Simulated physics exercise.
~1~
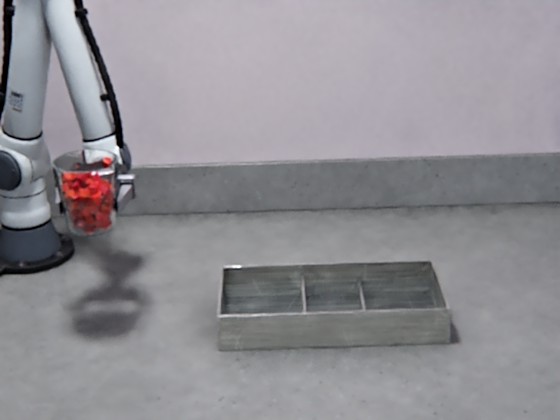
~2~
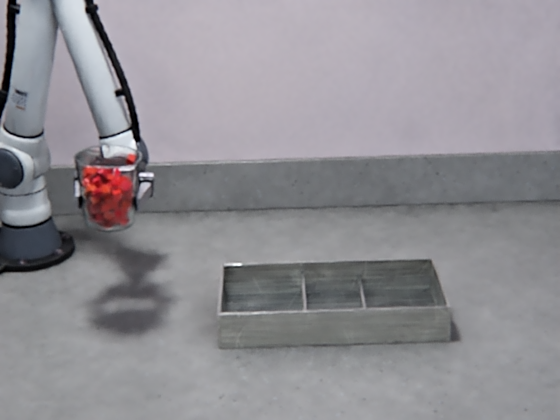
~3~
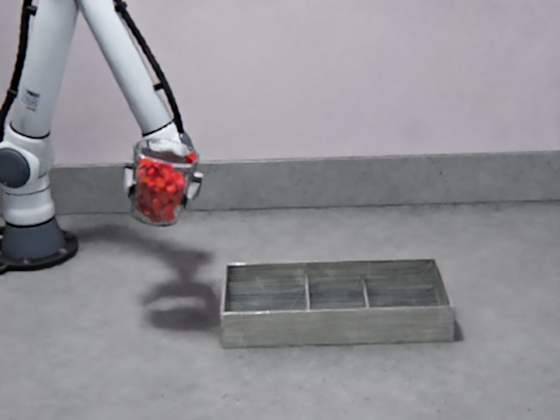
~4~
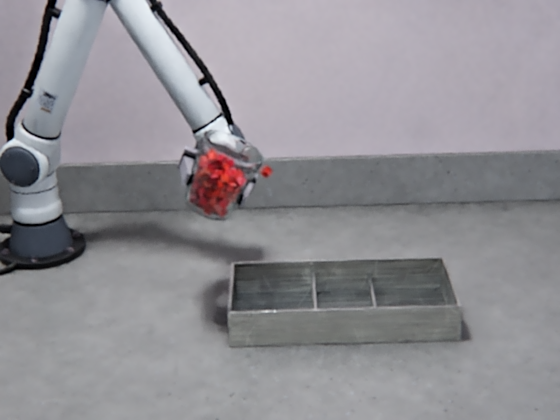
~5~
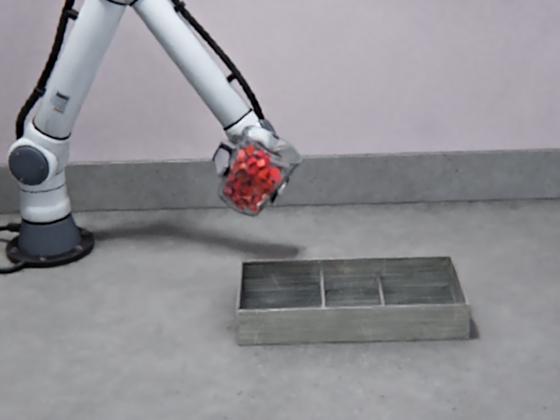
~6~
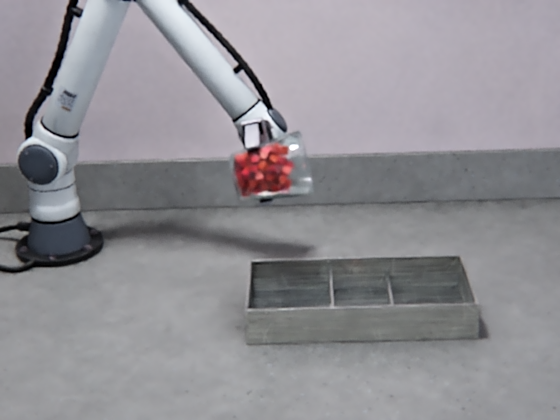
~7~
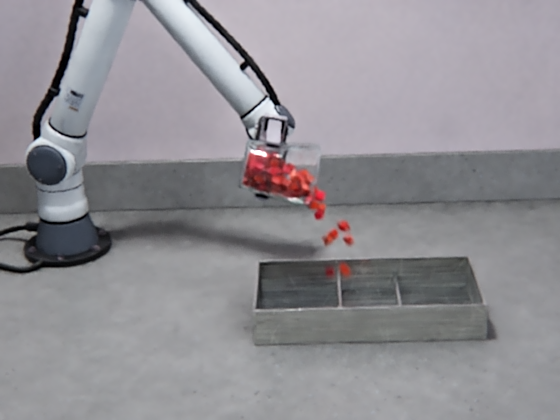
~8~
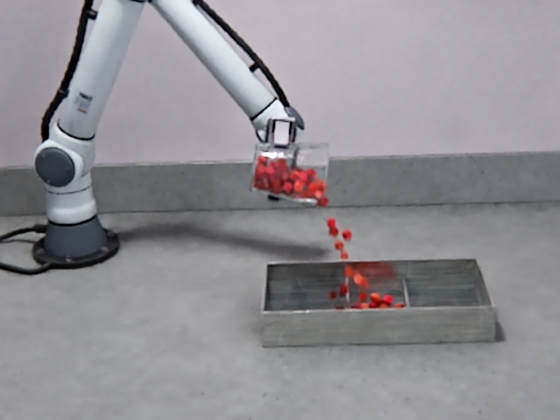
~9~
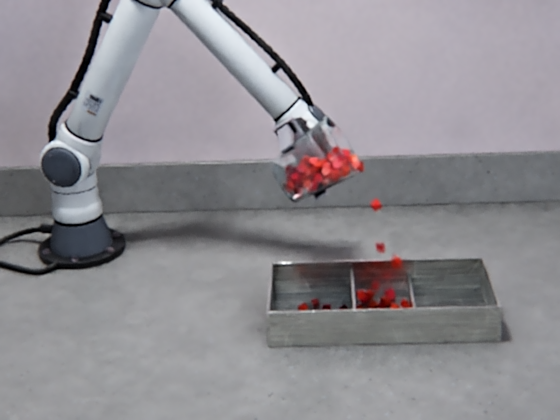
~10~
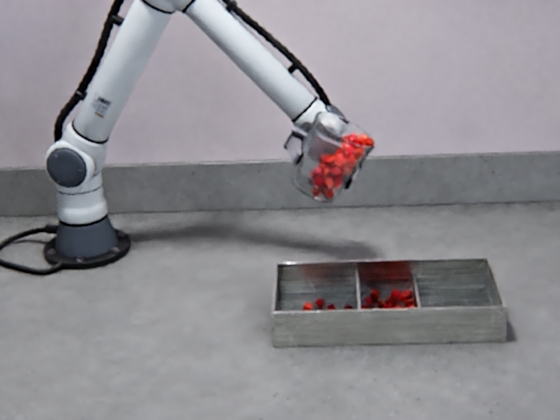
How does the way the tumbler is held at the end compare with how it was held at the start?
At the start the robot arm held the tumbler upright, but at the end it was leaning over to the right.
